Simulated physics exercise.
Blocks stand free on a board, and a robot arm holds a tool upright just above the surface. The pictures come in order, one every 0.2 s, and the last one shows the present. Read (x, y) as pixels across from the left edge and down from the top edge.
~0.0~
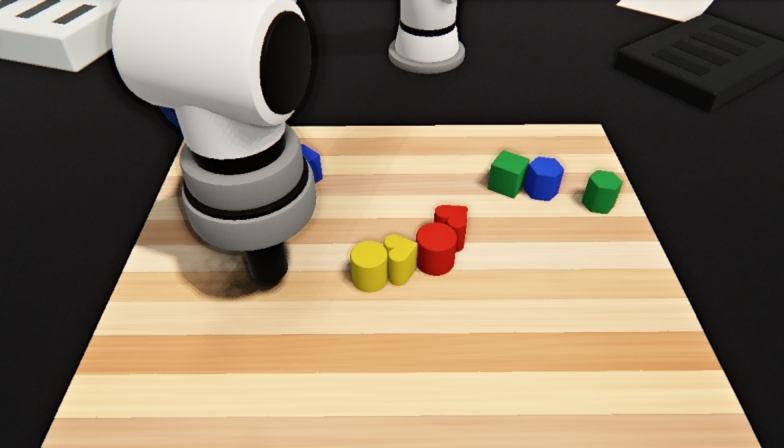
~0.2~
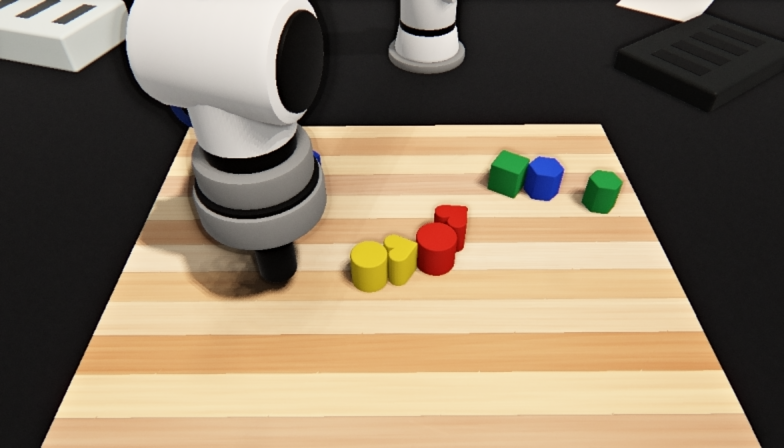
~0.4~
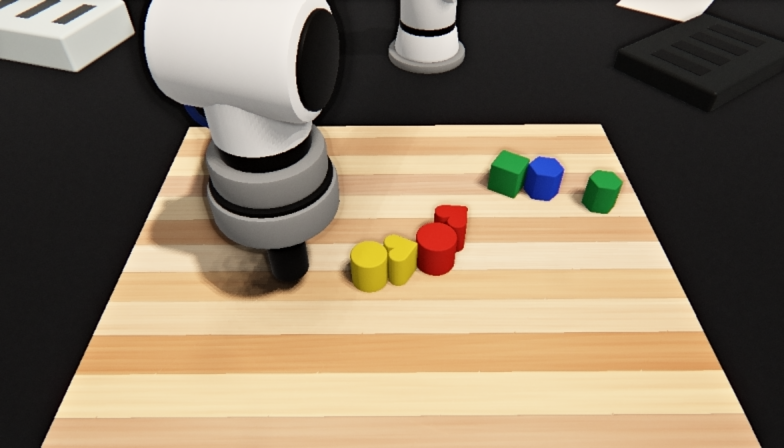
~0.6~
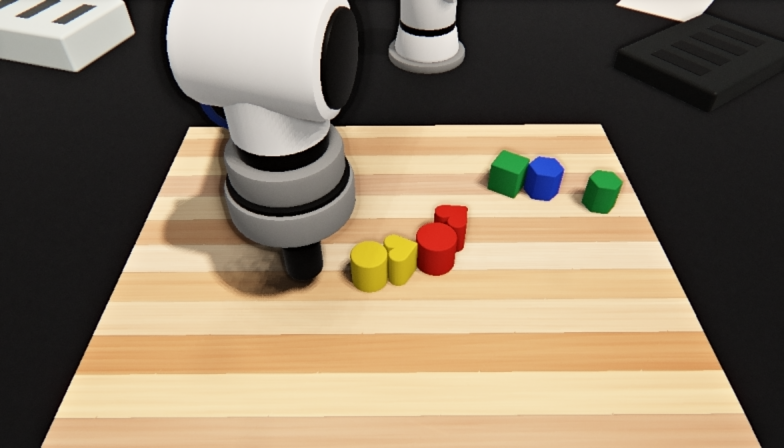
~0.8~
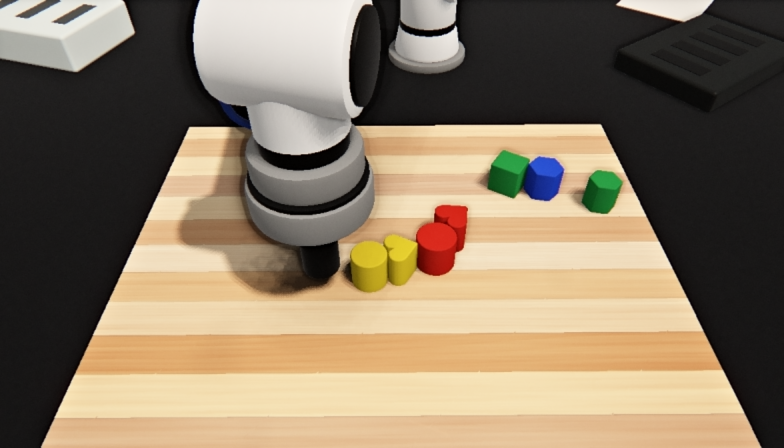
A white and grey robot arm with a black tool pointing down stands over the left side of a striped wooden board, seen from above at an angle in a dark workspace. Yellow and red blocks sit touching near the middle, with green and blue ones at upper right. The arm slides steadily rightward toward the yellow round block, pushing nothing, while the blocks and camera stay still.
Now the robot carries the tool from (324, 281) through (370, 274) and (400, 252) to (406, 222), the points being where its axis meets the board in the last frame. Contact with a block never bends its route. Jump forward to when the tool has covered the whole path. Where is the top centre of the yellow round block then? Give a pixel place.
It will likely be found at (424, 254).
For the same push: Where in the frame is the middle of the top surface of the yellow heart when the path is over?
So, by the moment the path ends, you'll find the top centre of the yellow heart at (455, 267).
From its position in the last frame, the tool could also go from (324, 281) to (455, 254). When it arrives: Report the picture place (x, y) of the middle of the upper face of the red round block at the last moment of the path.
The red round block ends near (496, 237).
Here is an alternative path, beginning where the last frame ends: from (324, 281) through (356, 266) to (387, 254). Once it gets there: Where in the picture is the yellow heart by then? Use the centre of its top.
Located at (438, 263).
The first path, step by step. One third of the way, tool (369, 258); yellow round block (405, 254); yellow heart (436, 258), turned 25° clockwise; red round block (457, 238); red heart (456, 211), turned 15° anticlockwise.
Two thirds of the way, tool (400, 236); yellow round block (424, 254); yellow heart (455, 267), turned 30° clockwise; red round block (462, 238); red heart (456, 211), turned 15° anticlockwise.
At the end, tool (407, 206); yellow round block (424, 254); yellow heart (455, 267), turned 30° clockwise; red round block (462, 238); red heart (456, 211), turned 15° anticlockwise.
